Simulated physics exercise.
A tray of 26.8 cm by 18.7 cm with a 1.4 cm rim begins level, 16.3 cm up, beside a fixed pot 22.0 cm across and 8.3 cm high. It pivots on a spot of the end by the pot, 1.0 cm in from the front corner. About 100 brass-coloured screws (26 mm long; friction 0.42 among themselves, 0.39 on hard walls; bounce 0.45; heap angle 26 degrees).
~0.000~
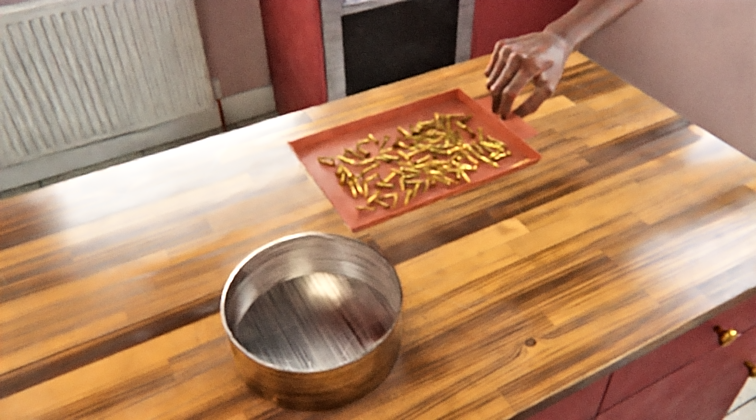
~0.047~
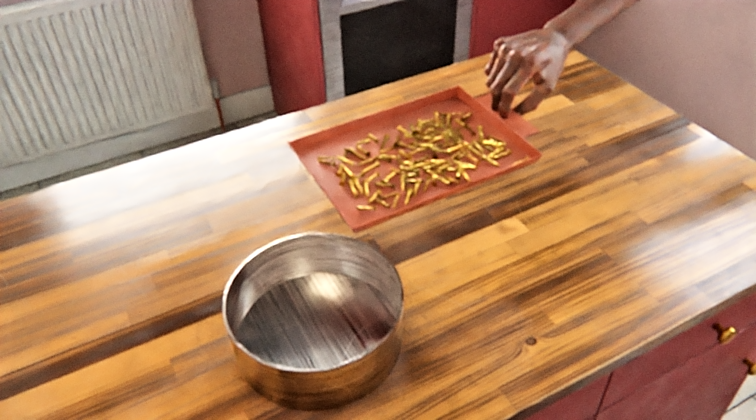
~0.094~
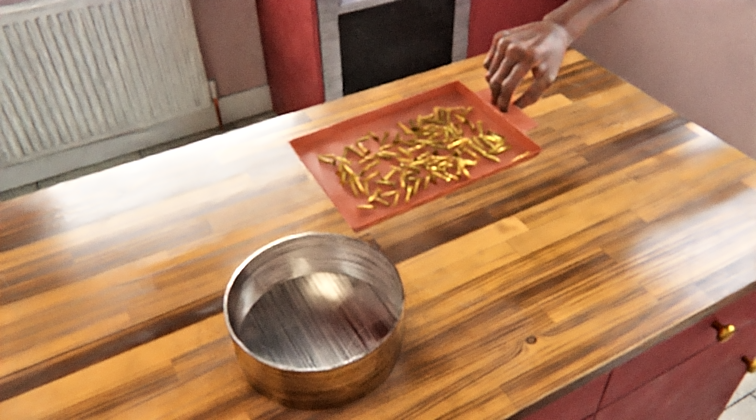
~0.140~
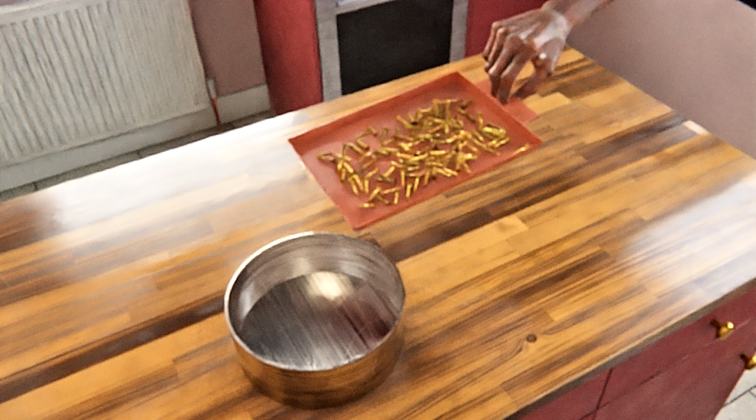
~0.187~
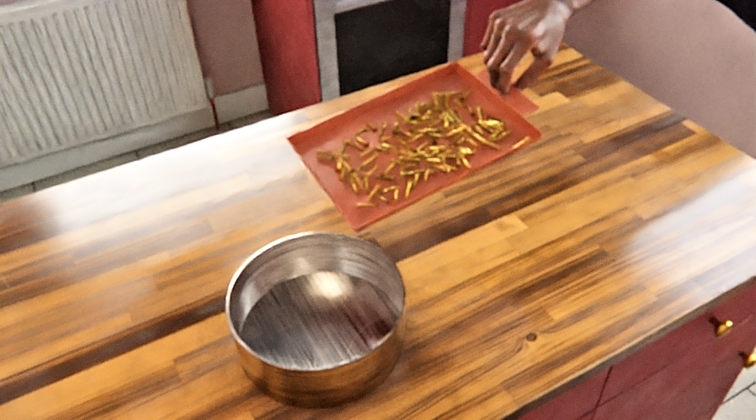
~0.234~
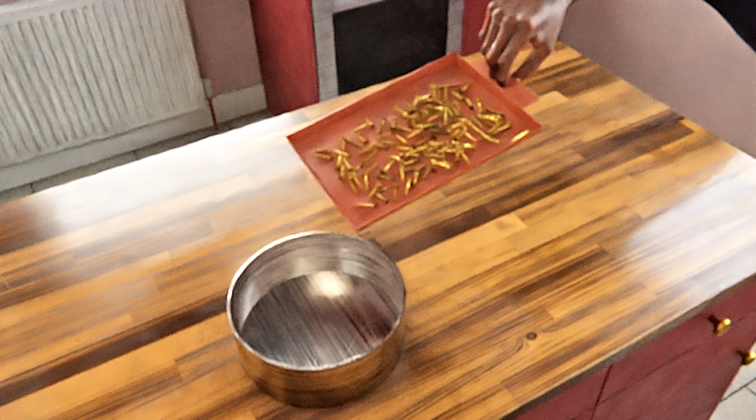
To begin with, a red tray scattered with brass-coloured screws lies flat on a wooden worktop behind a round metal pot, a hand gripping its far right end. The hand then slowly lifts that end, tilting the tray slightly towards its near left corner, while the screws barely shift and the pot stays almost still.
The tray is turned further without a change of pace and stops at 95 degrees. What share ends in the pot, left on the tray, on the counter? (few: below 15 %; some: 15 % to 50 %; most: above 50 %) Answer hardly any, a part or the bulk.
Pot the bulk, tray hardly any, counter hardly any.
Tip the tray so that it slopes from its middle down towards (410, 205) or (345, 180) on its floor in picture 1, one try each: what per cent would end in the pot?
About 75 and 60 per cent.
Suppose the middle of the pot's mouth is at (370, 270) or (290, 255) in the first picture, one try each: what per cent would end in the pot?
About 95 and 85 per cent.
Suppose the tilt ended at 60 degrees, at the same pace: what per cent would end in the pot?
In that case some 65 per cent.
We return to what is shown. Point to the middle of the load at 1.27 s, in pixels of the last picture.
At about (332, 314).
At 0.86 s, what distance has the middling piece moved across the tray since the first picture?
About 13 cm.
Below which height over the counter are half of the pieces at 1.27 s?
Some 2 cm.
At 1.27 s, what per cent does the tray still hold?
Roughly 35 per cent.
After 0.86 s, tilt 51 degrees; the tray holds 95 %, the pot 0 %.
After 1.27 s, tilt 77 degrees; the tray holds 35 %, the pot 65 %.
Then, at 1.77 s, tilt 95 degrees; the tray holds 0 %, the pot 100 %.
By 2.1 s all is still; pot 100 %, tray 0 %, counter 0 %.
